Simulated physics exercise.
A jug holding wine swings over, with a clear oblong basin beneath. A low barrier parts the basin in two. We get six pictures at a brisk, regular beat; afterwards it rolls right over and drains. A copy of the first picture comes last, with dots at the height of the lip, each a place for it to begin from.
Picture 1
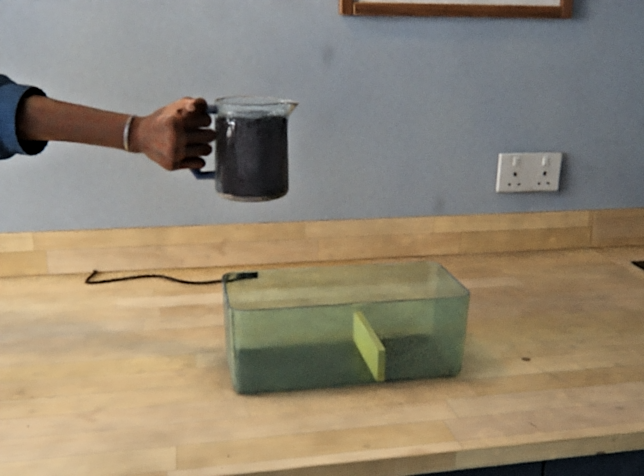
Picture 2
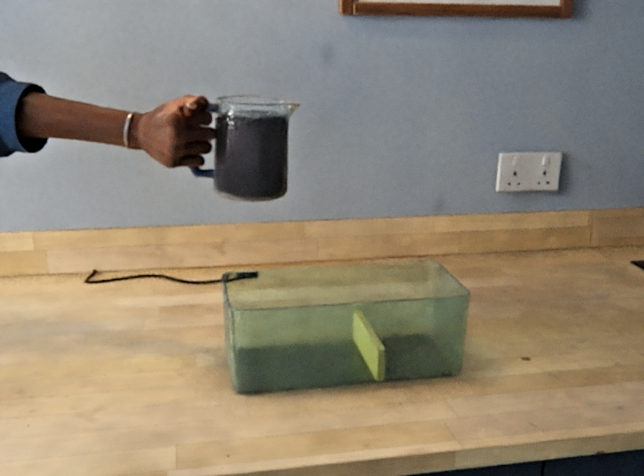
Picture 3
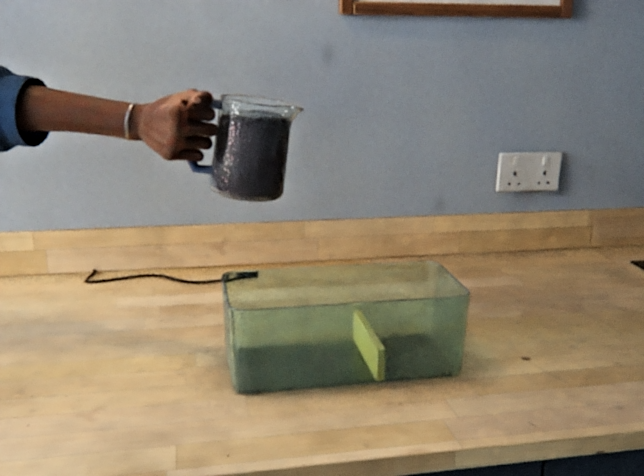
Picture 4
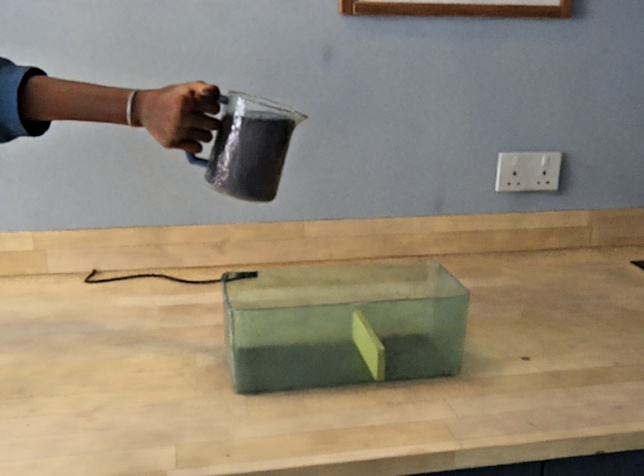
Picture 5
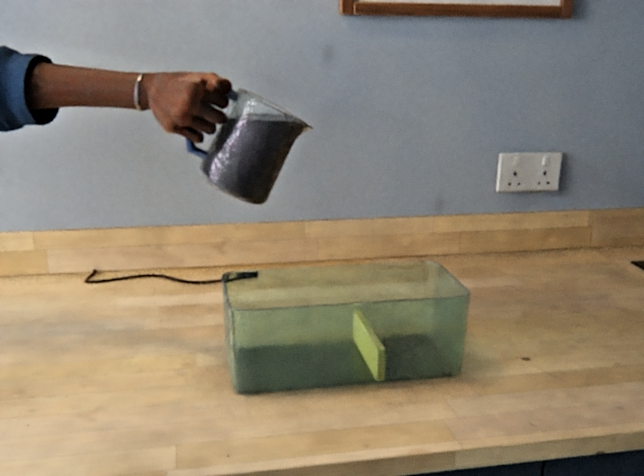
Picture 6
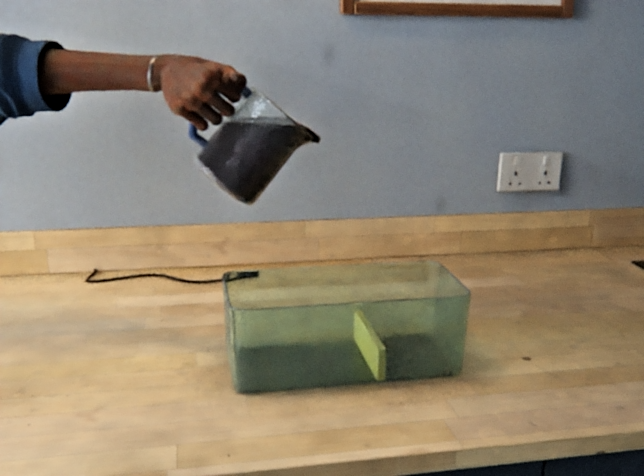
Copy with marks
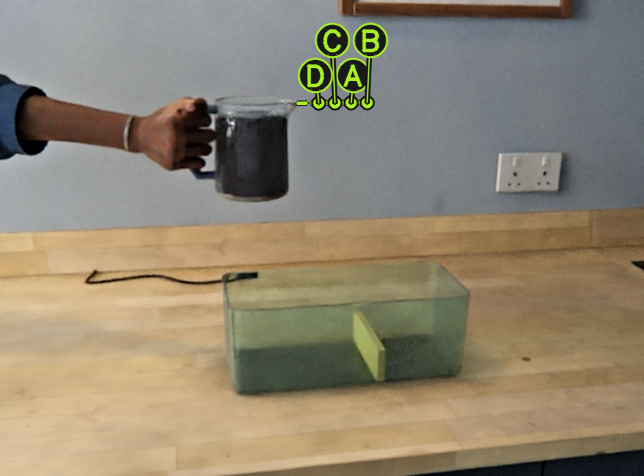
The clip opens with a hand holding a glass jug of dark liquid upright above a clear, green-tinted basin parted by a low yellow-green barrier. The hand tips the jug steadily to the right, its handle side rising slightly, until the dark liquid reaches the lip.
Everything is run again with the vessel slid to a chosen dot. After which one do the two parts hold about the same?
The answer is spot D.
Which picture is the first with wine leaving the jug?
Picture 6.
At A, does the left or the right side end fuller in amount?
The right side.
In lime, A at (351, 102); B at (367, 102); C at (335, 103); D at (318, 103).
For spot A, about 12 % ends left of the wall and 84 % right of it; 4 % is lost outside.
For spot B, about 23 % ends left of the wall and 69 % right of it; 7 % is lost outside.
For spot C, about 22 % ends left of the wall and 74 % right of it; 4 % is lost outside.
For spot D, about 51 % ends left of the wall and 47 % right of it.
